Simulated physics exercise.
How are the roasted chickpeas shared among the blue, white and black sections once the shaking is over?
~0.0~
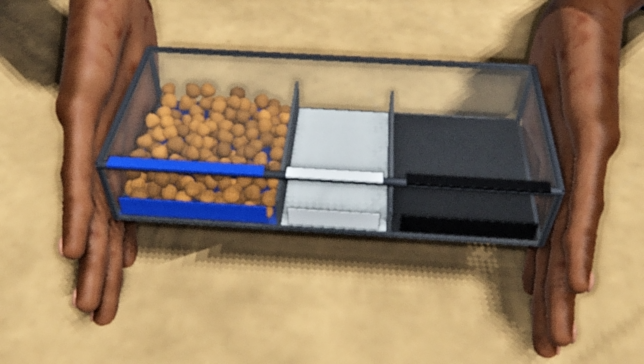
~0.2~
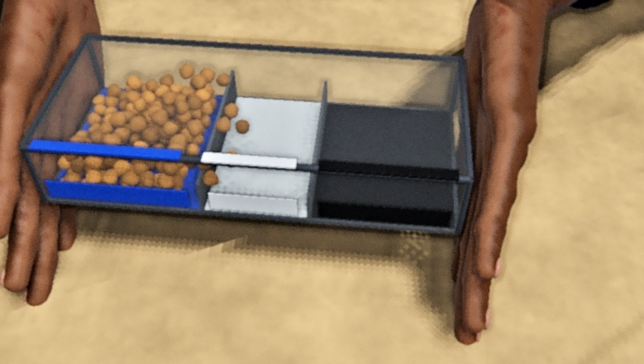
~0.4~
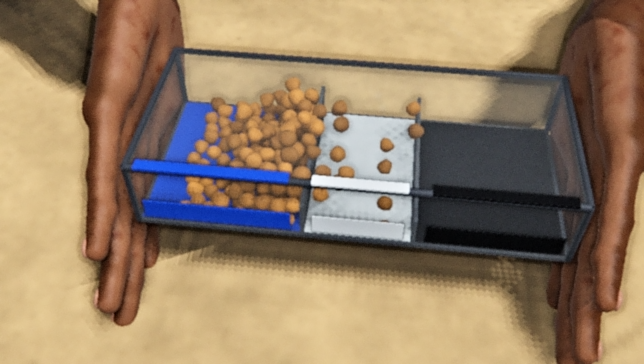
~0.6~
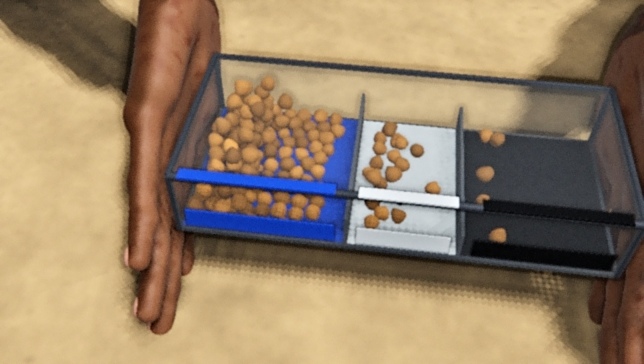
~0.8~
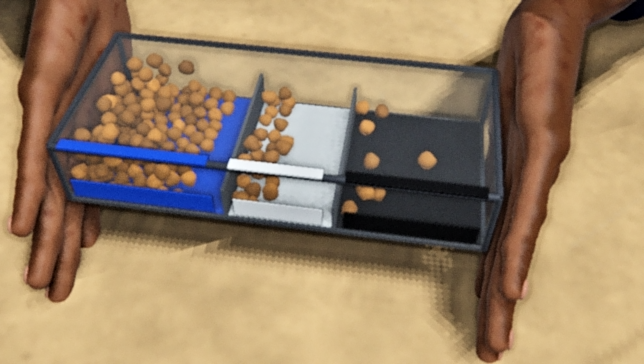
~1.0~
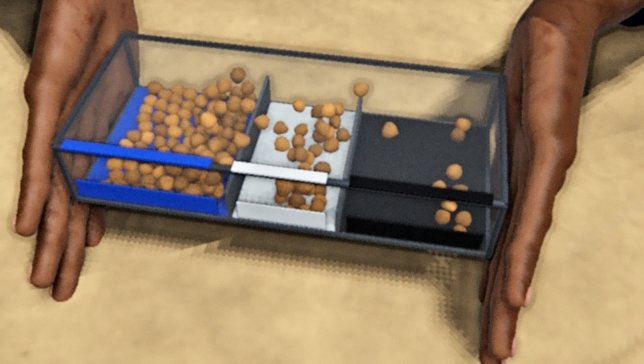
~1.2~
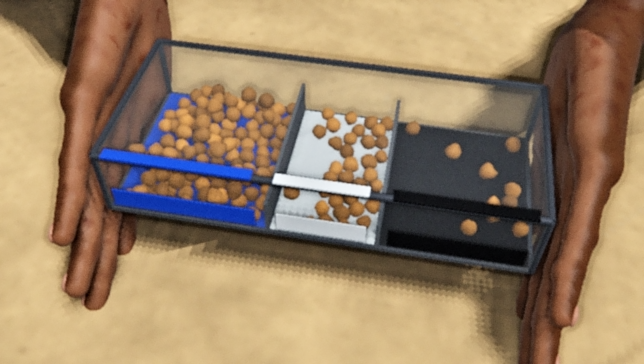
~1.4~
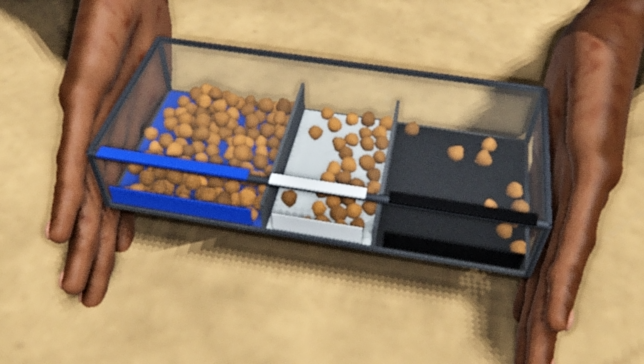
Most of the chickpeas are still in the blue section, with a fair share in the white section. Only a few have ended up in the black section.
